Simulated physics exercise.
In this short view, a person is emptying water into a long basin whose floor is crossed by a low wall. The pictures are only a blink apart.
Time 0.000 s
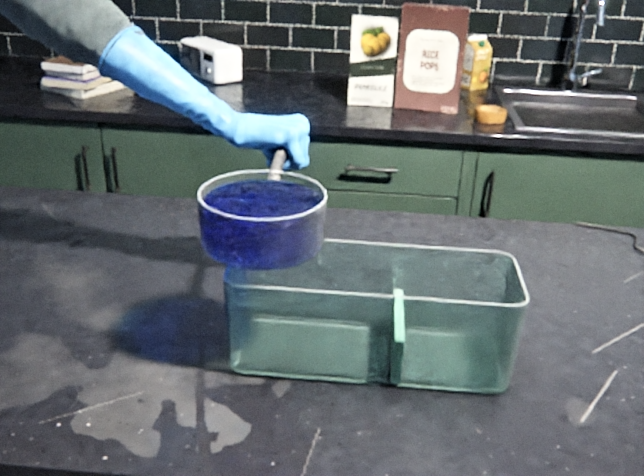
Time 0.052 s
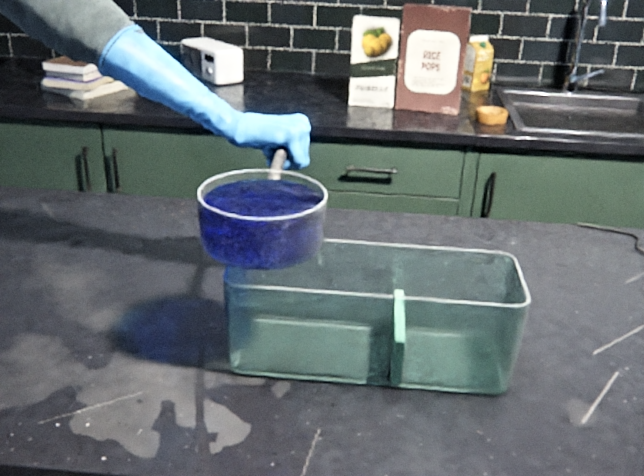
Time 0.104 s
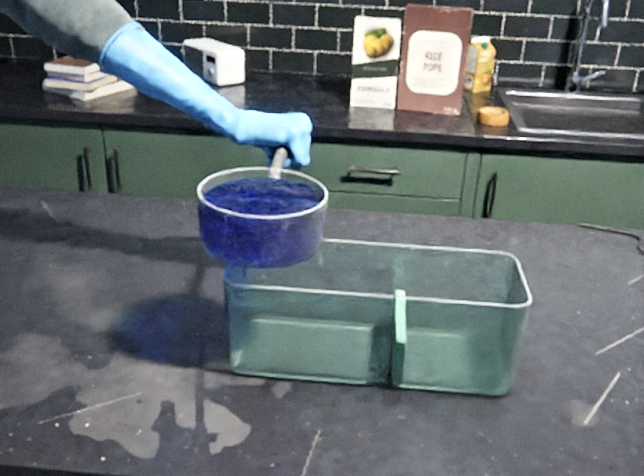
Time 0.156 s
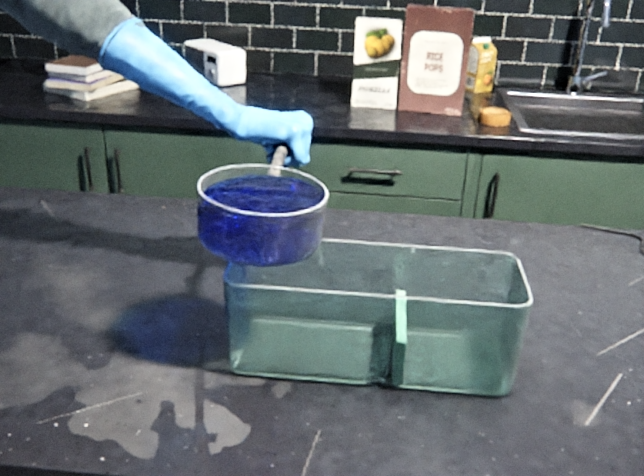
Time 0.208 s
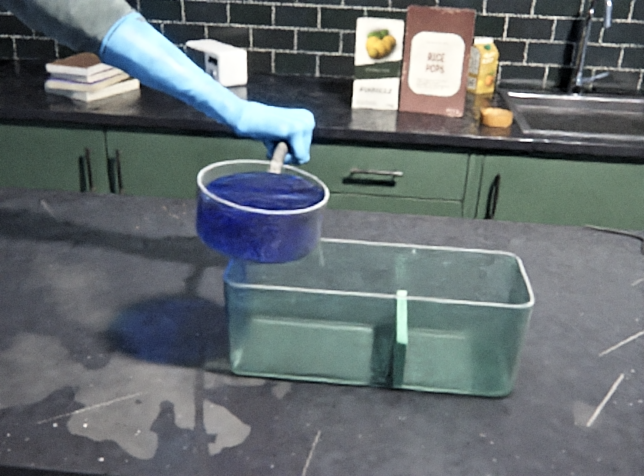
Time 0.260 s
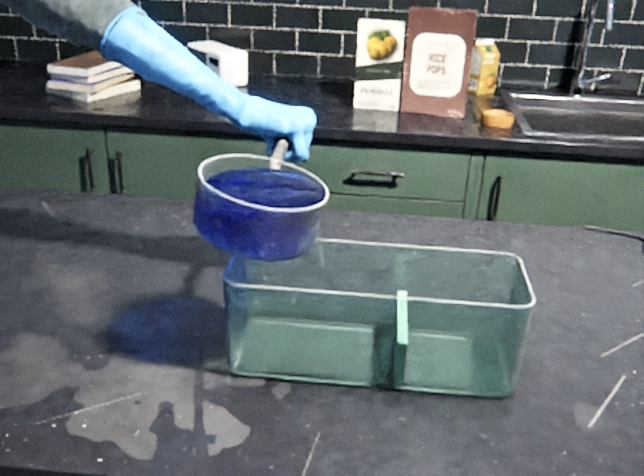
A gloved arm in light blue reaches in from the upper left of a dark kitchen, seen from slightly above a worn black counter. It holds a clear round pan of deep blue water over the left end of a long greenish see-through basin crossed by a low pale-green wall, with green cabinets behind. The pan starts level, then tilts slightly rightward, its left side rising, while the camera stays nearly still.
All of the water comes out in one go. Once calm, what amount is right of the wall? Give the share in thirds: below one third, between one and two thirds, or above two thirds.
My call is that the right side sits mid-range, from a third up to two thirds.
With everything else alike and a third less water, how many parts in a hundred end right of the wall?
About 35 in a hundred.
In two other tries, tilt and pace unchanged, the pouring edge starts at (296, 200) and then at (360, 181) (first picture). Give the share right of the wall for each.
5 % and 95 %.
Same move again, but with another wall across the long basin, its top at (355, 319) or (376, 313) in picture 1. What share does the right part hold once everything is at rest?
Try 1: About 95 percent; try 2: About 90 percent.
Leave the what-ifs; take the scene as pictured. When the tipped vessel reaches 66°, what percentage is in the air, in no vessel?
Around 35 %.
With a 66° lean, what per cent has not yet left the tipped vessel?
Remaining share, estimated: 50 %.
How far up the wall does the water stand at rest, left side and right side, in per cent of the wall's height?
30 left, 50 right, give or take.
Then, 0.73 s in, the tilt is 66° and 49 per cent is still to pour, 17 is left of the wall and 1 right of it.
Then, 1.07 s in, the tilt is 103° and 6 per cent is still to pour, 33 is left of the wall and 53 right of it.
Then, 1.43 s in, the tilt is 113° and 0 per cent is still to pour, 46 is left of the wall and 53 right of it.
Then, 1.82 s in, the tilt is 113° and 0 per cent is still to pour, 46 is left of the wall and 53 right of it.
Finally, 46 per cent lies left of the wall, 53 right of it and 1 outside.
